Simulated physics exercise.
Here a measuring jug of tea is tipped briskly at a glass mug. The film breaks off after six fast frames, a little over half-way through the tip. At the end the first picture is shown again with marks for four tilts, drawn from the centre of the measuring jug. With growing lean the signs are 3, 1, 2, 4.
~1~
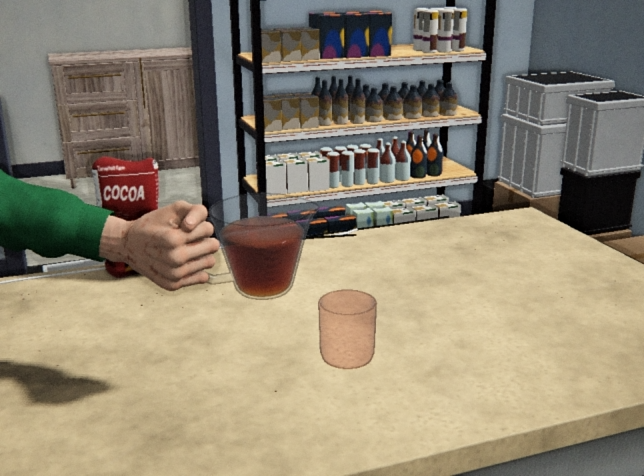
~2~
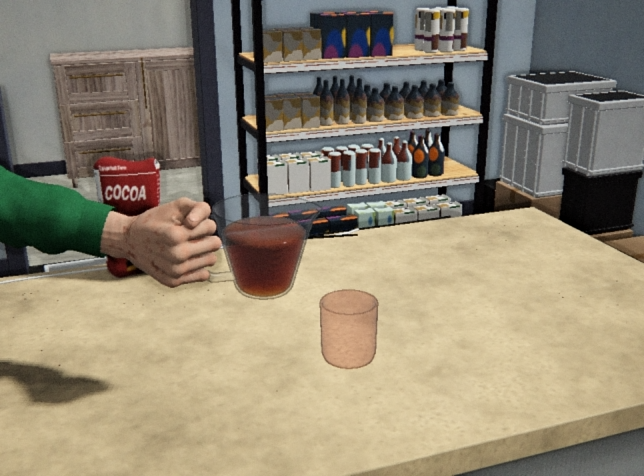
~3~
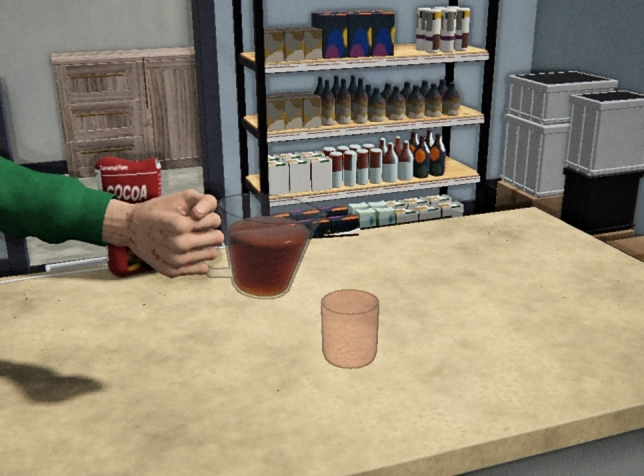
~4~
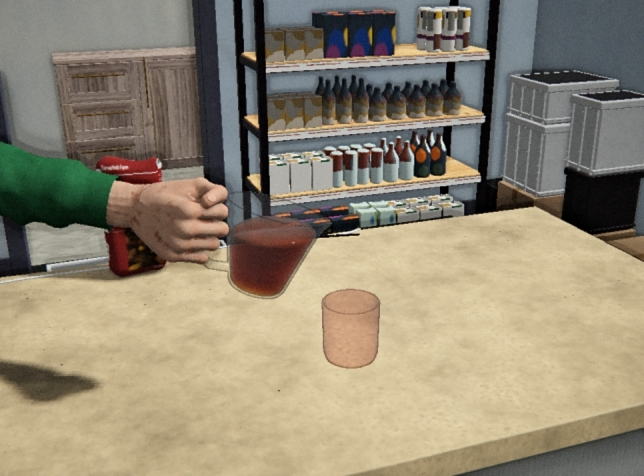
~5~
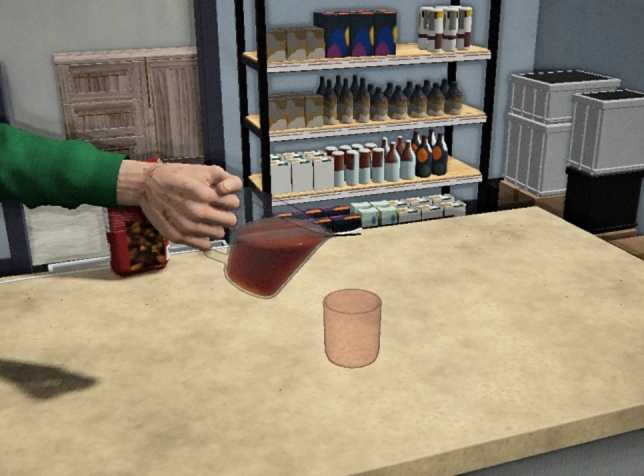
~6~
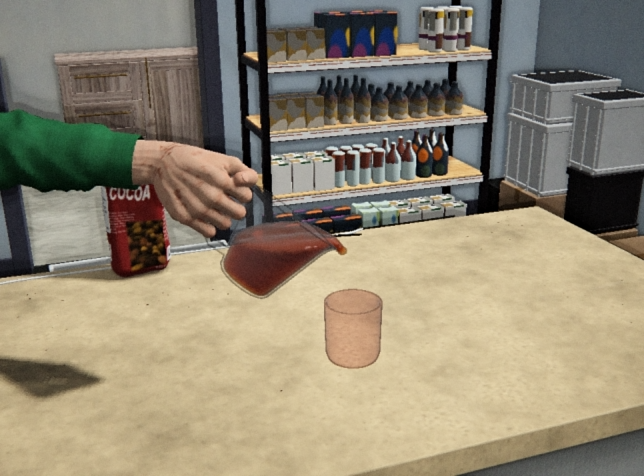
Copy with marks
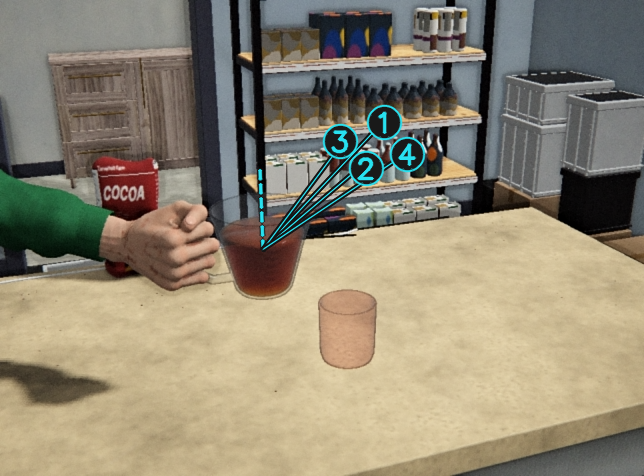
A clear measuring jug of reddish-brown tea, held by a green-sleeved hand above a counter, shifts slightly right and tilts steadily toward a small pinkish glass mug, until tea begins to pass over its lip.
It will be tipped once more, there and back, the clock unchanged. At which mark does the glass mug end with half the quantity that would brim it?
1 works best here.
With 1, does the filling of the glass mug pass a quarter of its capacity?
Yes, it does.
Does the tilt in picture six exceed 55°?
No.
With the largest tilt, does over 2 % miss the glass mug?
Yes, it does.
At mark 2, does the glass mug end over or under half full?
Over half.
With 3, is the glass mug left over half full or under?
Under half.
In cyan, 1 at (371, 133); 2 at (350, 175); 3 at (332, 156); 4 at (392, 162).
For mark 1, the glass mug ends with about 51 % of what it can hold.
For mark 2, the glass mug ends with about 72 % of what it can hold.
For mark 3, the glass mug ends with about 31 % of what it can hold.
For mark 4, the glass mug ends with about 84 % of what it can hold; 8 % of the tea is spilt.
